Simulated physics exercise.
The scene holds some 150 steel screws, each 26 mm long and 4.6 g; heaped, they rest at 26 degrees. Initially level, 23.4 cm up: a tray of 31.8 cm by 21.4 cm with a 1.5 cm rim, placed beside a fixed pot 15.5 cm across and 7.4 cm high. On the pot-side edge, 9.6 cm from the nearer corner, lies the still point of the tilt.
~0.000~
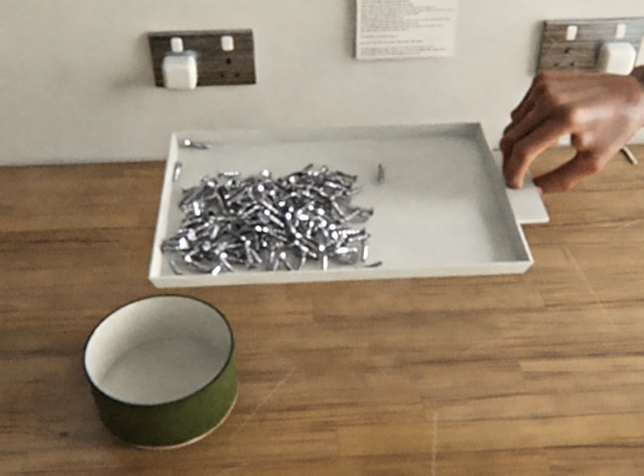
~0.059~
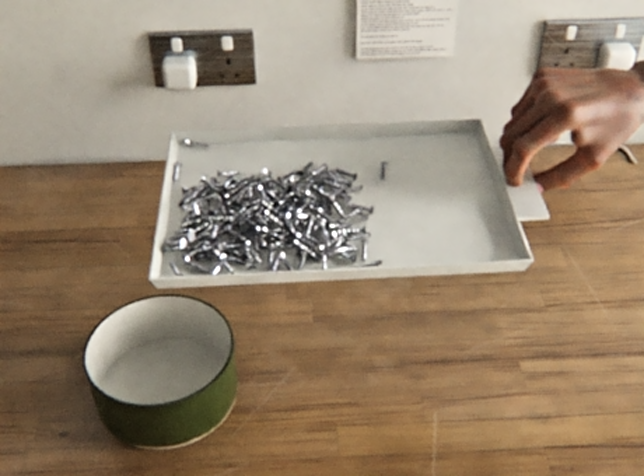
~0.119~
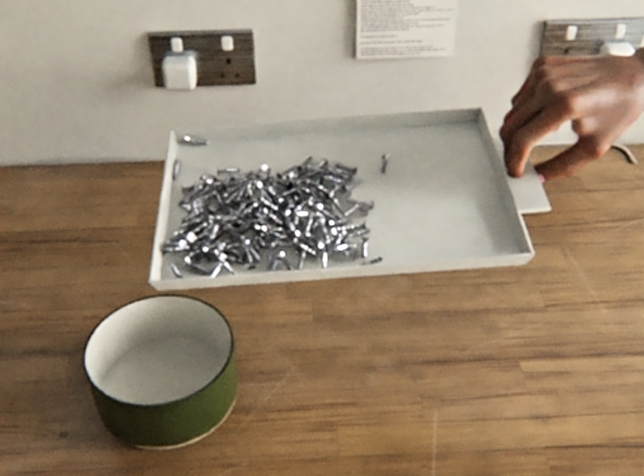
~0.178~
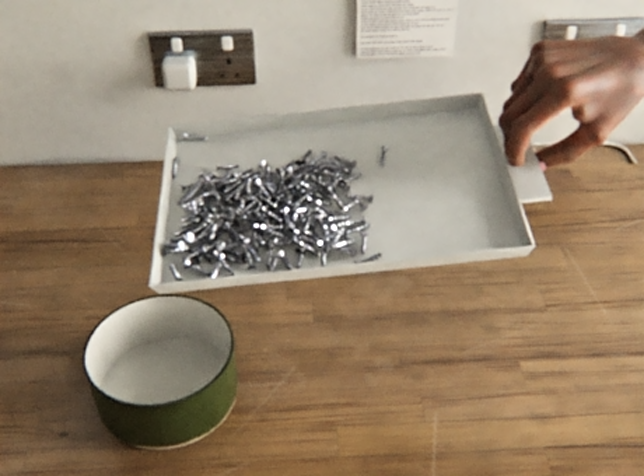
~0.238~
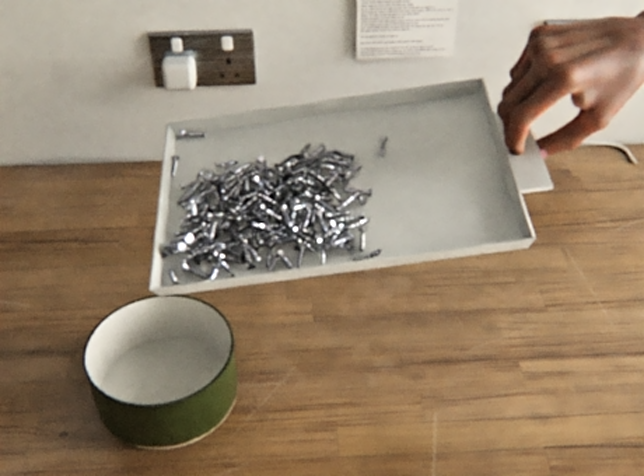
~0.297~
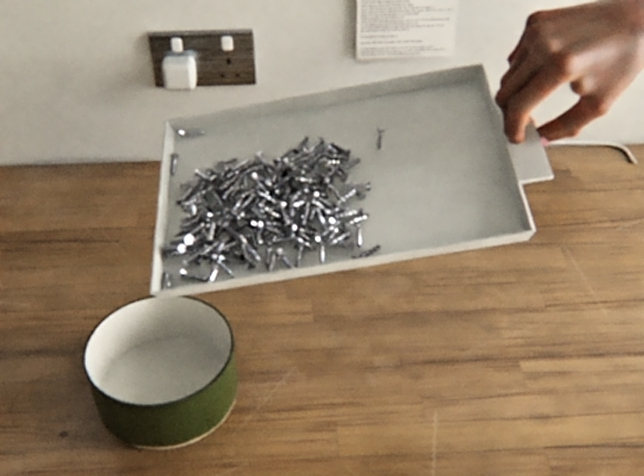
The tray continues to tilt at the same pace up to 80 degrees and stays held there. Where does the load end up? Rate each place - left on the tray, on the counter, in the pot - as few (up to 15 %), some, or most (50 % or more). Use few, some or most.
Tray: Few; counter: Most; pot: Some.
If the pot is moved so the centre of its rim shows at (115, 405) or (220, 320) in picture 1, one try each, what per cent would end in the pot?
Near 80 and 5 percent, one try each.
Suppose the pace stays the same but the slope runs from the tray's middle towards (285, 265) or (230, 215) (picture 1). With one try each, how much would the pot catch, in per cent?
I'd put it at roughly 20 per cent for the first tilt and roughly 80 per cent for the second.
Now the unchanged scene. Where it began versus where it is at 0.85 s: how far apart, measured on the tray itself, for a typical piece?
By then it sits near 4 cm from where it began.
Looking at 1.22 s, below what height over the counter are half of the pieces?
I'd say near 22 cm.
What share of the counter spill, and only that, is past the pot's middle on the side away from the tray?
30 per cent.
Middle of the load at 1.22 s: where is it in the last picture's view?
Approximately (193, 271) in the final picture.
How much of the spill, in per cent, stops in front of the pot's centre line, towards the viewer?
I'd put it at around 100 per cent.
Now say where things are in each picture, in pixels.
Tray tilt 0 degrees, front corners at (155, 274) and (526, 259); middle of the pieces at (265, 217); pot at (159, 346), in the first frame.
Tray tilt 1 degrees, front corners at (155, 275) and (526, 257); middle of the pieces at (265, 217), in the second frame.
Tray tilt 3 degrees, front corners at (155, 278) and (527, 251), lowest corner left front; middle of the pieces at (265, 214), in the third frame.
Tray tilt 7 degrees, front corners at (155, 281) and (528, 243), lowest corner left front; middle of the pieces at (264, 212), in the fourth frame.
Tray tilt 10 degrees, front corners at (156, 285) and (528, 235), lowest corner left front; middle of the pieces at (263, 209), in the fifth frame.
Tray tilt 13 degrees, front corners at (156, 288) and (528, 228), lowest corner left front; middle of the pieces at (262, 207); pot at (159, 346). Its pace works out near 55 degrees a second, in the sixth frame.
After 0.85 s, tilt 45 degrees; the tray holds 100 %, the pot 0 %.
After 1.22 s, tilt 66 degrees; the tray holds 85 %, the pot 0 %.
Then, at 1.68 s, tilt 80 degrees; the tray holds 0 %, the pot 35 %.
At rest (2.6 s), tray 0 %, counter 60 %, pot 40 %.
